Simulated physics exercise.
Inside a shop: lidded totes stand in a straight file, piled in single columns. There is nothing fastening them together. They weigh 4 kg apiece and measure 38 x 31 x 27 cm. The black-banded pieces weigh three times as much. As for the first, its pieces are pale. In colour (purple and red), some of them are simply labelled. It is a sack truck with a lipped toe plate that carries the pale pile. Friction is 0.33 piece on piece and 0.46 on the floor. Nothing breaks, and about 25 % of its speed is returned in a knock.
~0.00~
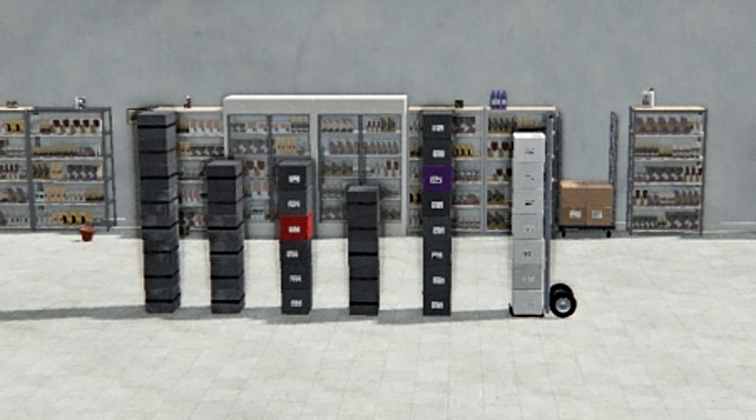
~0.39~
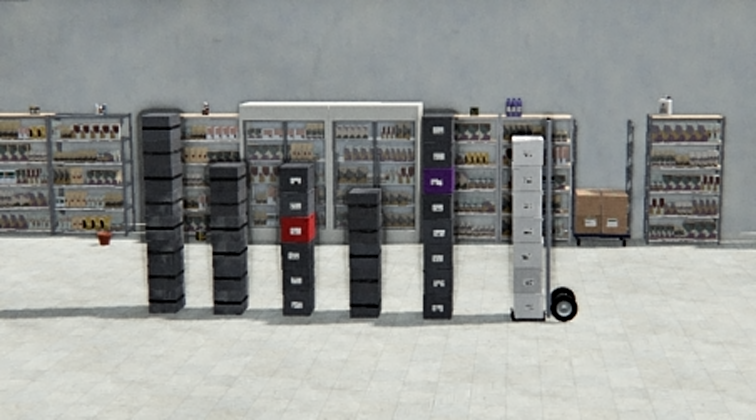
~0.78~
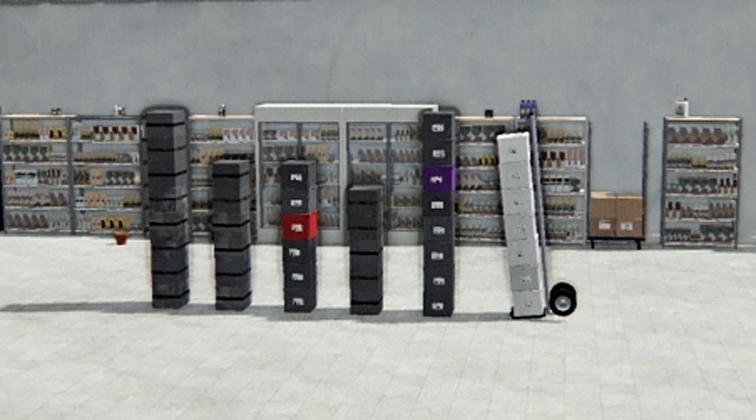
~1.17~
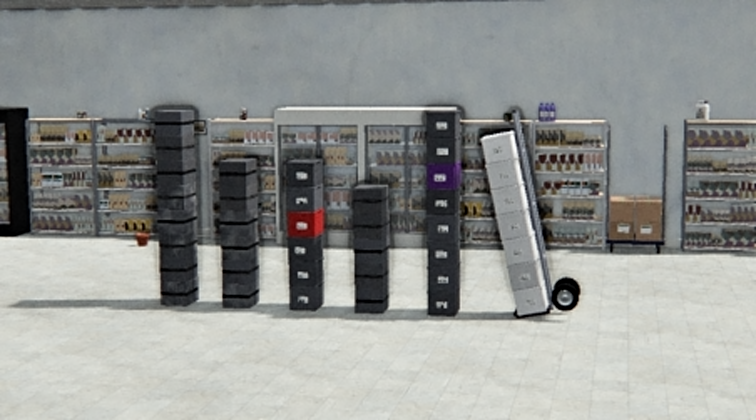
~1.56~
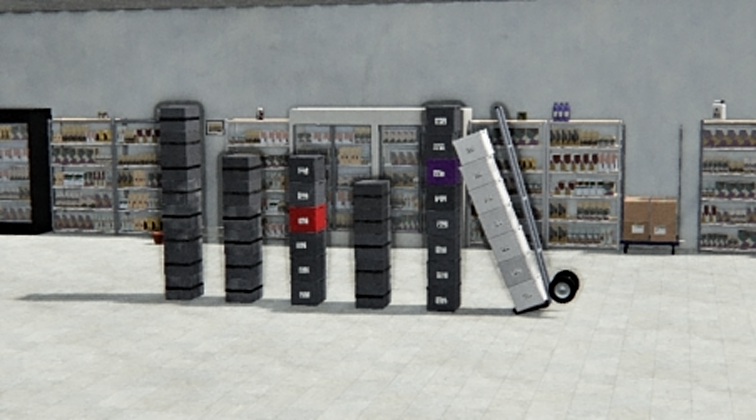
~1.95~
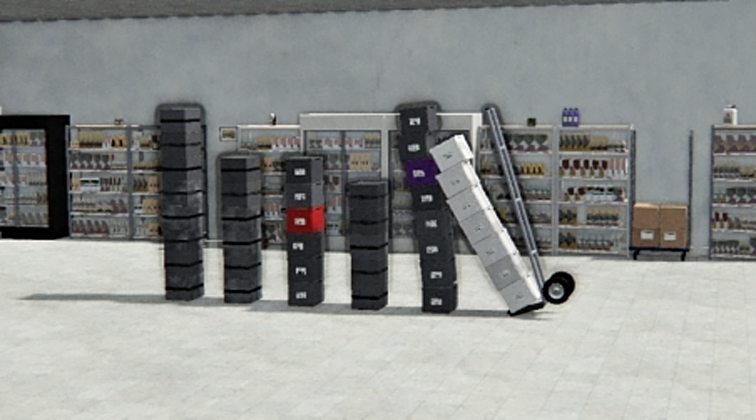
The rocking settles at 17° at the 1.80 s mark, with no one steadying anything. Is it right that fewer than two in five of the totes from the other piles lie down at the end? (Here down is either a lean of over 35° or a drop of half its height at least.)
Outcome: Past the two-fifths line.
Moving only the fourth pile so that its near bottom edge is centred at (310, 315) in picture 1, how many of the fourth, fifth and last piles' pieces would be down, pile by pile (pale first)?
The fourth pile ends with 5 down, the fifth with 6, the last with 8.
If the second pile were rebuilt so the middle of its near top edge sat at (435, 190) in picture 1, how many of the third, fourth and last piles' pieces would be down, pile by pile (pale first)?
You'd get third 5, fourth 6 and last 8.
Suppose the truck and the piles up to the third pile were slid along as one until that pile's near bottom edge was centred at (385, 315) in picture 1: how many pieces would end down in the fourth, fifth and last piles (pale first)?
Pile by pile, fourth 5, fifth 0, last 0.
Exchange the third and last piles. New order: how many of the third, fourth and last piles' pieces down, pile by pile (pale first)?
In that case third 7, fourth 4, last 4.
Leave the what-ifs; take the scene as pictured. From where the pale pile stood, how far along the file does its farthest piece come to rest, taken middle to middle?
170 cm.
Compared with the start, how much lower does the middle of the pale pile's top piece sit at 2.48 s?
Roughly 30 cm.
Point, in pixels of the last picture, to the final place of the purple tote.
Check around (325, 242) in the last image.
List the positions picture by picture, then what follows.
In the first picture (we follow the side turned to the camera; the camera moves round a little), truck frame (550, 158) 0° forward; purple tote (438, 179); red tote (294, 229); no other piece has moved.
The second picture shows truck frame (549, 160) 1° forward; purple tote (438, 181).
The third picture shows truck frame (535, 156) 6° forward, top of the pale pile leaning 6°; purple tote (438, 179); no other piece has moved.
The fourth picture shows truck frame (521, 152) 11° forward, top of the pale pile leaning 12°; purple tote (441, 177); no other piece has moved.
The fifth picture shows truck frame (507, 148) 16° forward, top of the pale pile leaning 21°; purple tote (441, 172); one has shifted.
The sixth picture shows truck frame (499, 149) 17° forward, top of the pale pile leaning 28°; purple tote (420, 172) tipped 6°; red tote (299, 221); 7 stirred so far.
Around 2.48 s, 7 of the pale pile down; 2 of the 33 other totes down; purple tote tipped 28°.
Around 3.38 s, 7 of the pale pile down; 10 of the 33 other totes down; purple tote tipped 22°, 38 cm lower; red tote tipped 9°.
Around 4.94 s, 7 of the pale pile down; 19 of the 33 other totes down; purple tote tipped 63°, 79 cm lower; red tote tipped 31°, 19 cm lower.
Around 5.78 s, 7 of the pale pile down; 31 of the 33 other totes down; purple tote tipped 63°, 79 cm lower; red tote tipped 48°, 28 cm lower.
Finally (7.7 s), 7 of the pale pile down; 31 of the 33 other totes down; purple tote tipped 63°, 79 cm lower; red tote tipped 48°, 28 cm lower. That is 94 per cent. Seen by the last camera, middles, purple tote near (325, 242), red tote near (203, 241).
